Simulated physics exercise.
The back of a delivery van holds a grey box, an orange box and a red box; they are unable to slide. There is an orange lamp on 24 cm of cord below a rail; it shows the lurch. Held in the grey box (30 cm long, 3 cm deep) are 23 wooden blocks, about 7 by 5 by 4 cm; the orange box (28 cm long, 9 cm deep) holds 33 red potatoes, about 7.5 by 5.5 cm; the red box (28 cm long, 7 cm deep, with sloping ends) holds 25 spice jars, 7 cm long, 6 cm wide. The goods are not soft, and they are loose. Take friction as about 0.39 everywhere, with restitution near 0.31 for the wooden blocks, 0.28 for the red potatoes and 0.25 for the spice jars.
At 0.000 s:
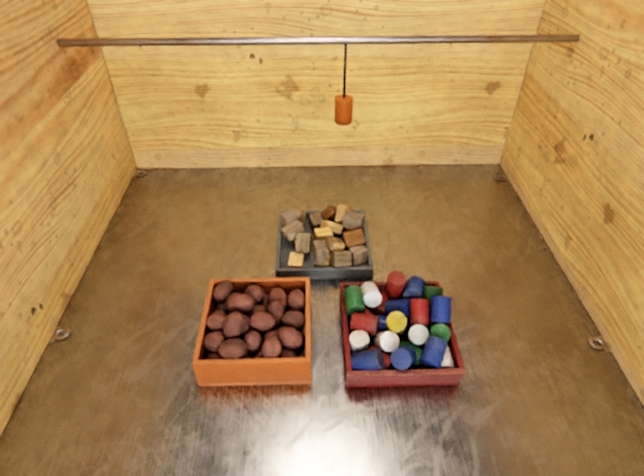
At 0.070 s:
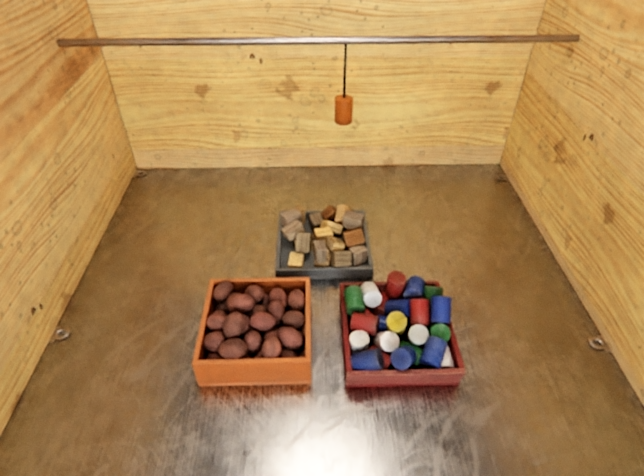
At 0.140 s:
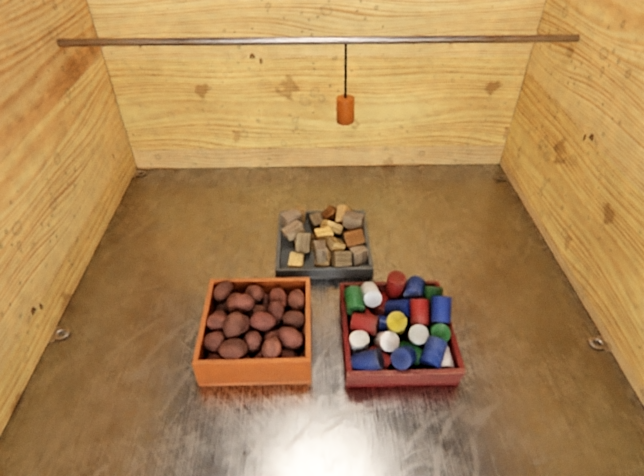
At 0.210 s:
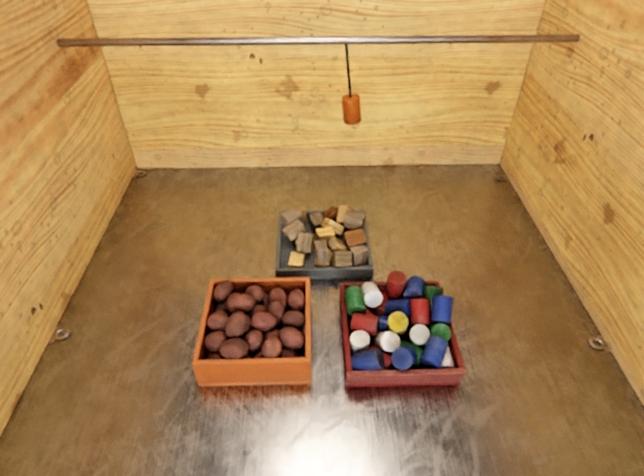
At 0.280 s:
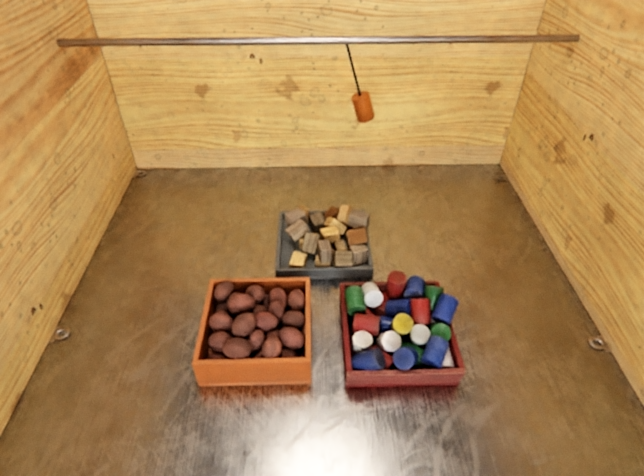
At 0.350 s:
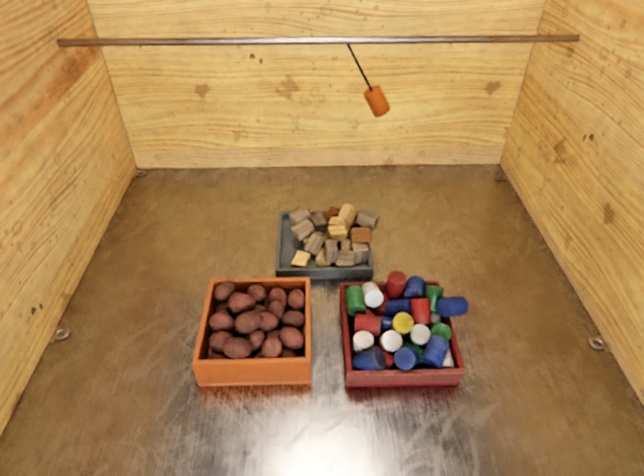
The clip shows three open boxes of blocks, reddish-brown lumps and colourful cylinders on a floor between wooden walls; a hanging orange cylinder swings rightward, then the blocks and cylinders shift right, one blue cylinder crossing its red box's rim.
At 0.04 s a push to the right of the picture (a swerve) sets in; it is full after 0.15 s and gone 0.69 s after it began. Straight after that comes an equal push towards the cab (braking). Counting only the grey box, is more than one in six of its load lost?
Yes, my guess is the share lost is greater than a sixth.
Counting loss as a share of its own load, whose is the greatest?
Answer: The grey box.
After 0.62 s, the grey box is down by 4 of 23, the orange box has all 33 and the red box is down by 1 of 25.
After 0.95 s, the grey box is down by 5 of 23, the orange box has all 33 and the red box is down by 1 of 25.
After 1.42 s, the grey box is down by 6 of 23, the orange box has all 33 and the red box is down by 2 of 25.
Final count (at 2.02 s), the grey box is down by 6 of 23, the orange box is down by 1 of 33 and the red box is down by 2 of 25. Asked share, 6 of 23, 26 per cent.
